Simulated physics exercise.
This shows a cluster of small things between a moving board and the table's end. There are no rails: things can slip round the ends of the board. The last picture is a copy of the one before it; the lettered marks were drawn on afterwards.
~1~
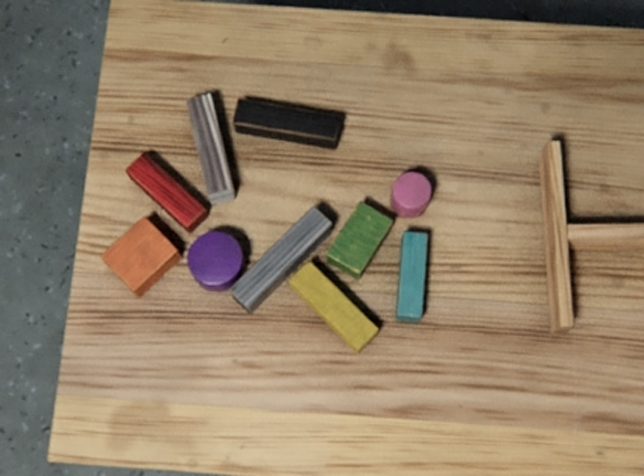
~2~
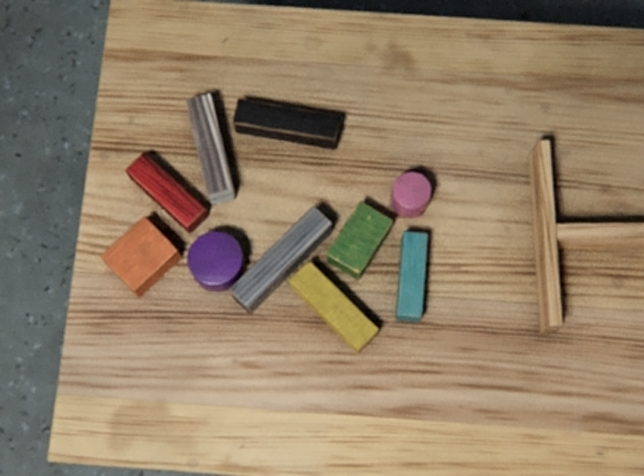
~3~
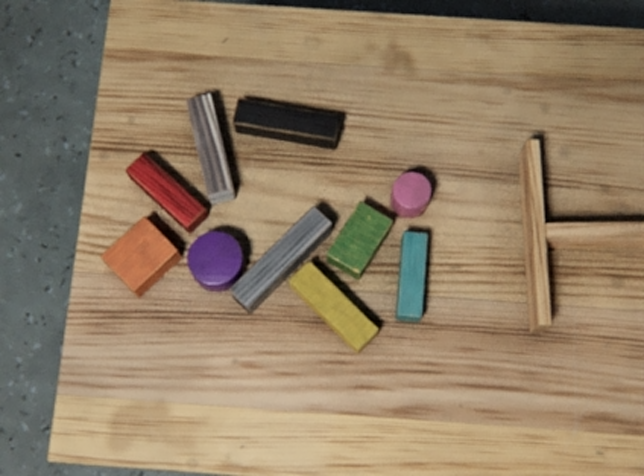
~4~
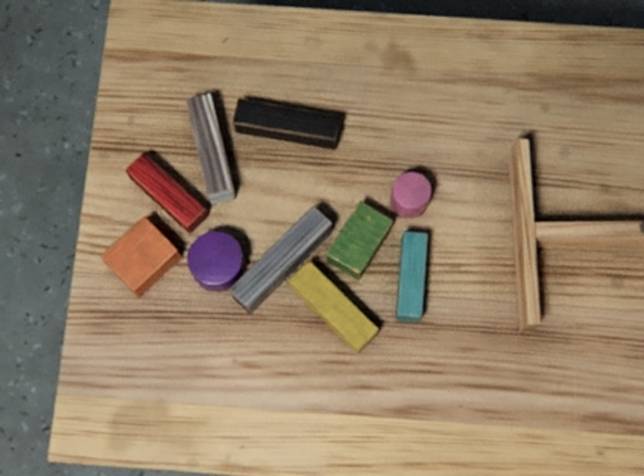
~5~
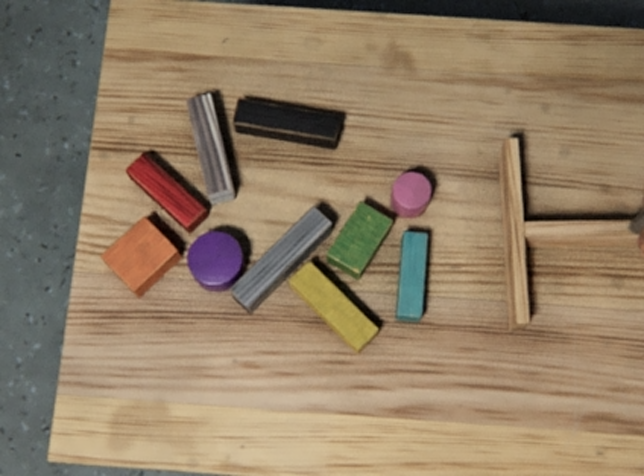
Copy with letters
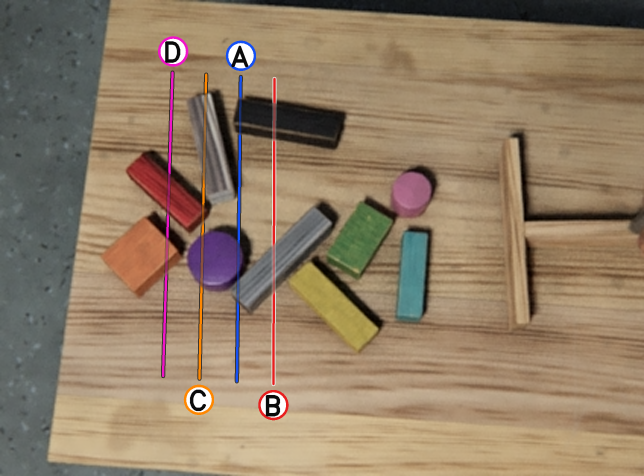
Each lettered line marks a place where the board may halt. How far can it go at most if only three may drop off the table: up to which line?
D is the last line within the limit.
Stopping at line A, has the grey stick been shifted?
By then, yes.
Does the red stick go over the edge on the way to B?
No.
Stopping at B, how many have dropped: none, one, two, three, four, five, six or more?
In all, none.
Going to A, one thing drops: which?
The orange block goes over.
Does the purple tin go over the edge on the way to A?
No.
On the copy, A at (239, 223); B at (274, 226); C at (203, 221); D at (168, 219).
On D. First, board (391, 220); turquoise bar (371, 275); grey stick (275, 260).
Then, board (265, 211); orange block (89, 252); red stick (139, 184).
Finally, board (167, 205); orange block over the edge; purple tin over the edge; three fallen.
By contrast, A is within the limit but short; B is within the limit but short; C is within the limit but short.
